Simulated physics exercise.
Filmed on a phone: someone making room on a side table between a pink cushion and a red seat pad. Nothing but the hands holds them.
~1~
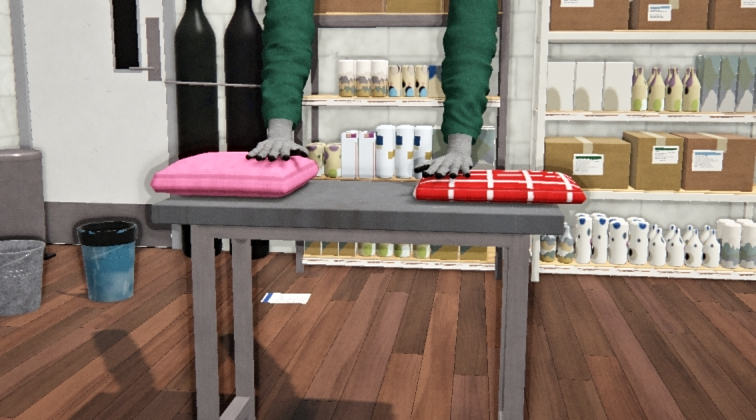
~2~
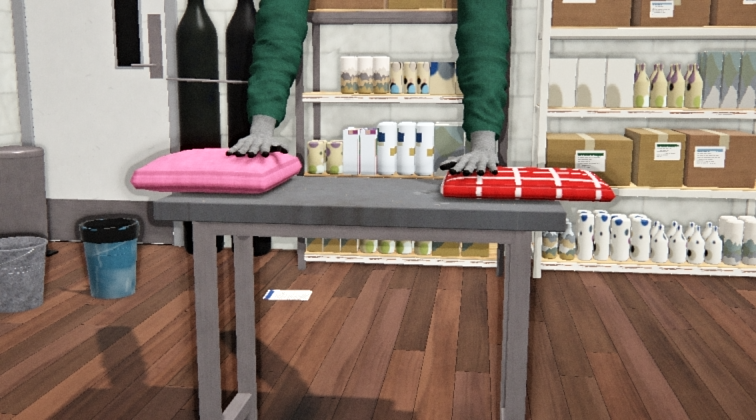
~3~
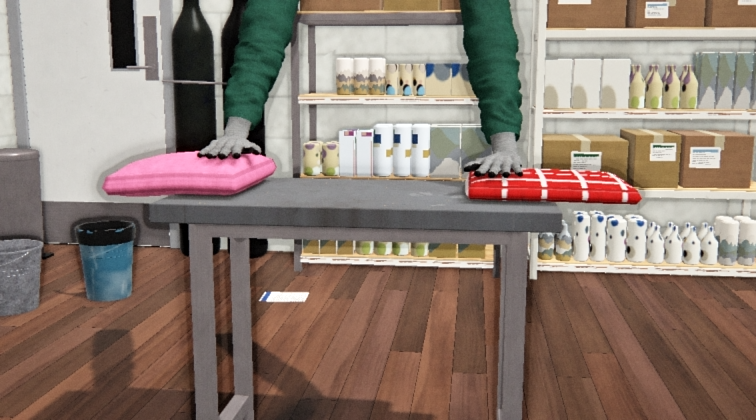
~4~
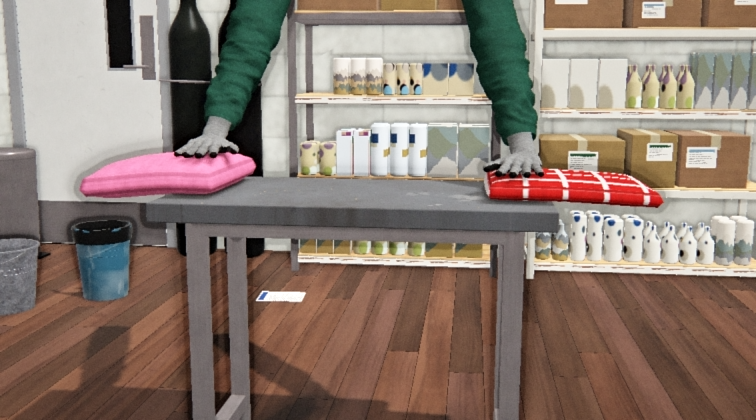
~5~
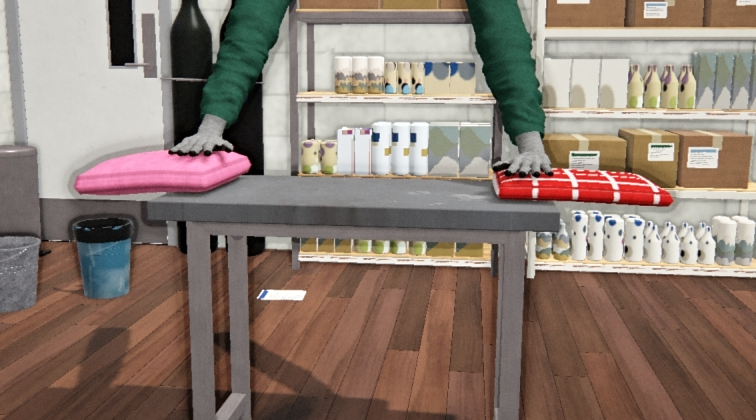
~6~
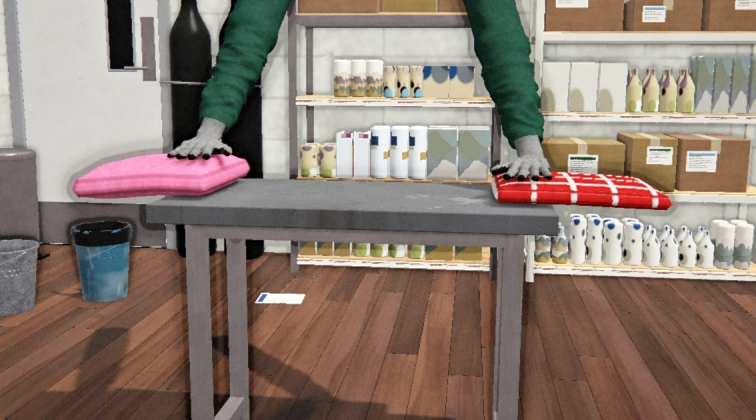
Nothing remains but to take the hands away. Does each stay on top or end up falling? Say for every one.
My answer: The pink cushion ends up falling; the red seat pad ends up falling.
Then, 0.42 s past the final frame, cushion falling near (156, 280); seat pad falling near (581, 310).
Then, 0.68 s past the final frame, cushion on the floor; seat pad on the floor.
When it is over, cushion on the floor; seat pad on the floor. The pink cushion slumps off the end and the red seat pad tips over and falls.
